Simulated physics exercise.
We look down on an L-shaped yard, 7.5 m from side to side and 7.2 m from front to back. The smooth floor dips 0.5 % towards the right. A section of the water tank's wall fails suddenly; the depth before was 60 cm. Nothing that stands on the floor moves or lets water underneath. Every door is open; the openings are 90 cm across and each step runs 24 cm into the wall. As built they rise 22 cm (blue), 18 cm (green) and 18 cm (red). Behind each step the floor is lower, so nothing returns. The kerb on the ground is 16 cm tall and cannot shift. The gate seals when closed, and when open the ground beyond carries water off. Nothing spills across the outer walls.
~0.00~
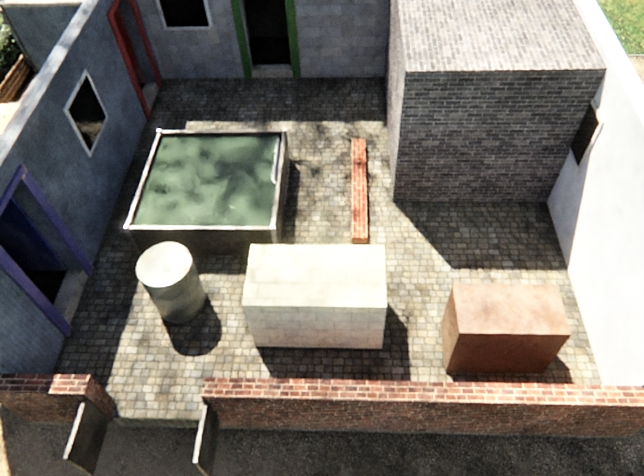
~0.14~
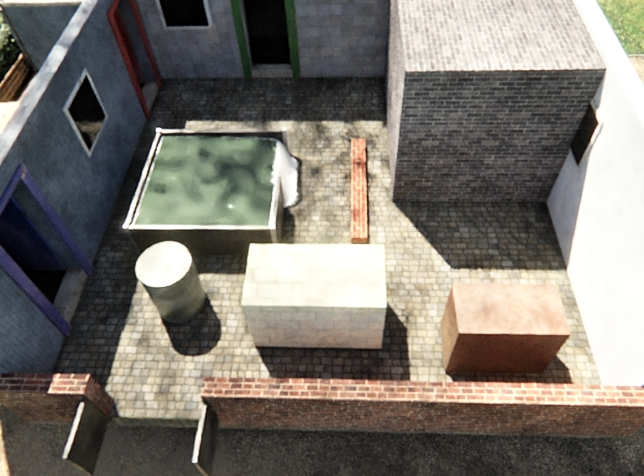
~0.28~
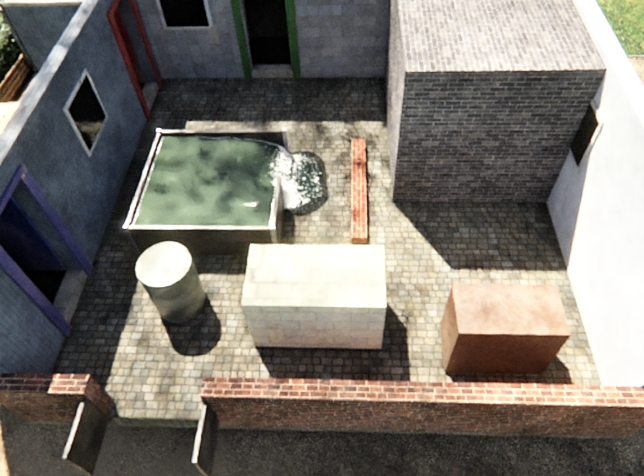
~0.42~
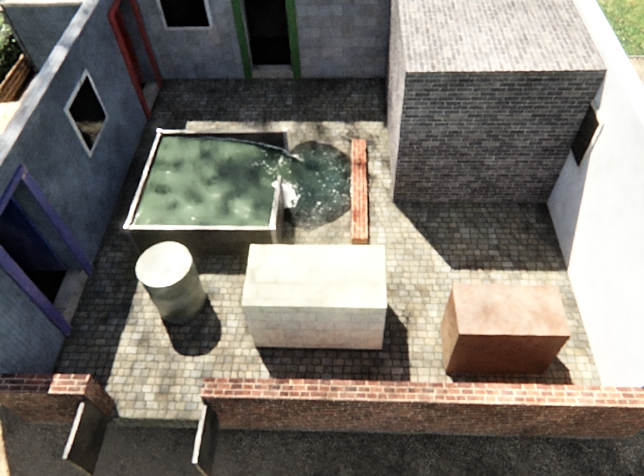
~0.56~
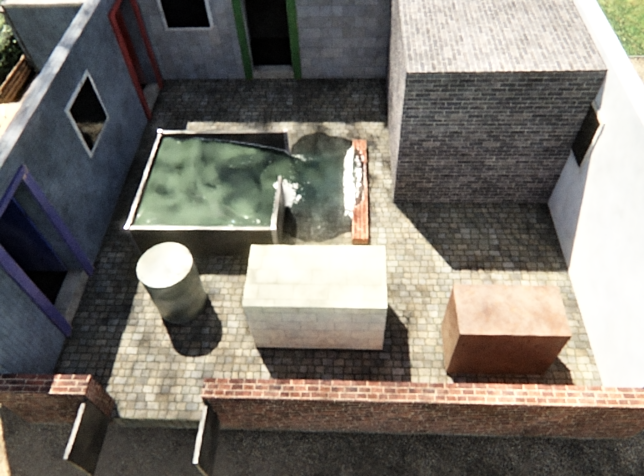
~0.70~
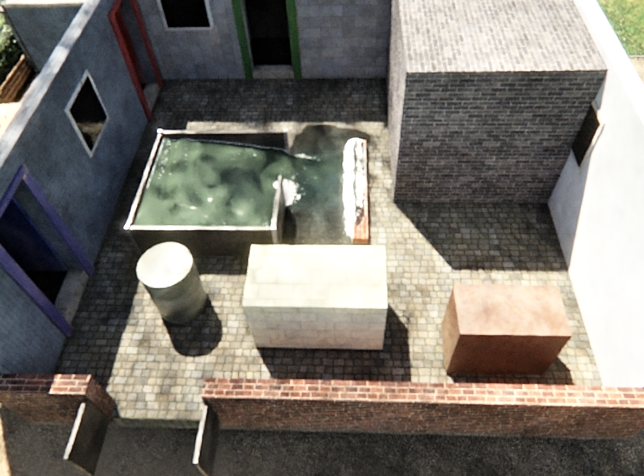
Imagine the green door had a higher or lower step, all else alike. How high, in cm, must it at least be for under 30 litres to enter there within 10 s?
Some 7 cm above the ground.
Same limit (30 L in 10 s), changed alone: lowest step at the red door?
About 11.5 cm at red.
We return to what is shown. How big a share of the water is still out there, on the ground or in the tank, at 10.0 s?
Some 98 per cent remains.
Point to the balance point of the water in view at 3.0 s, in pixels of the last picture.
Around (286, 188).
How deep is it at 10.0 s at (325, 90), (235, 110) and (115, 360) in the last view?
In that order: 11, 4 and 9 cm.
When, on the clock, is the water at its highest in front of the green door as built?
Around 4.5 s.
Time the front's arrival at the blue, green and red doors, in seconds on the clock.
Blue 4.5 s, green 2.6 s, red 3.8 s.
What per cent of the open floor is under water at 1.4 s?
About 20 per cent.
After 1.4 s water covers 20 % of the floor, deepest (42 cm) near (352, 179); it has not reached the green door.
After 3.0 s water covers 40 % of the floor, deepest (31 cm) near (352, 83); 8 cm at the green door, 0 litres in over its 18 cm step.
After 10.0 s water covers 95 % of the floor, deepest (12 cm) near (101, 386); 8 cm at the green door, 0 litres in over its 18 cm step.
At the green door as built, the water arrived by 2.7 s and peaked near 11 cm at 4.6 s.
With a step of 6 cm, 42 litres would have come in within the 10 s; with 8 cm, 19 litres. So under 30 litres takes about 7 cm.
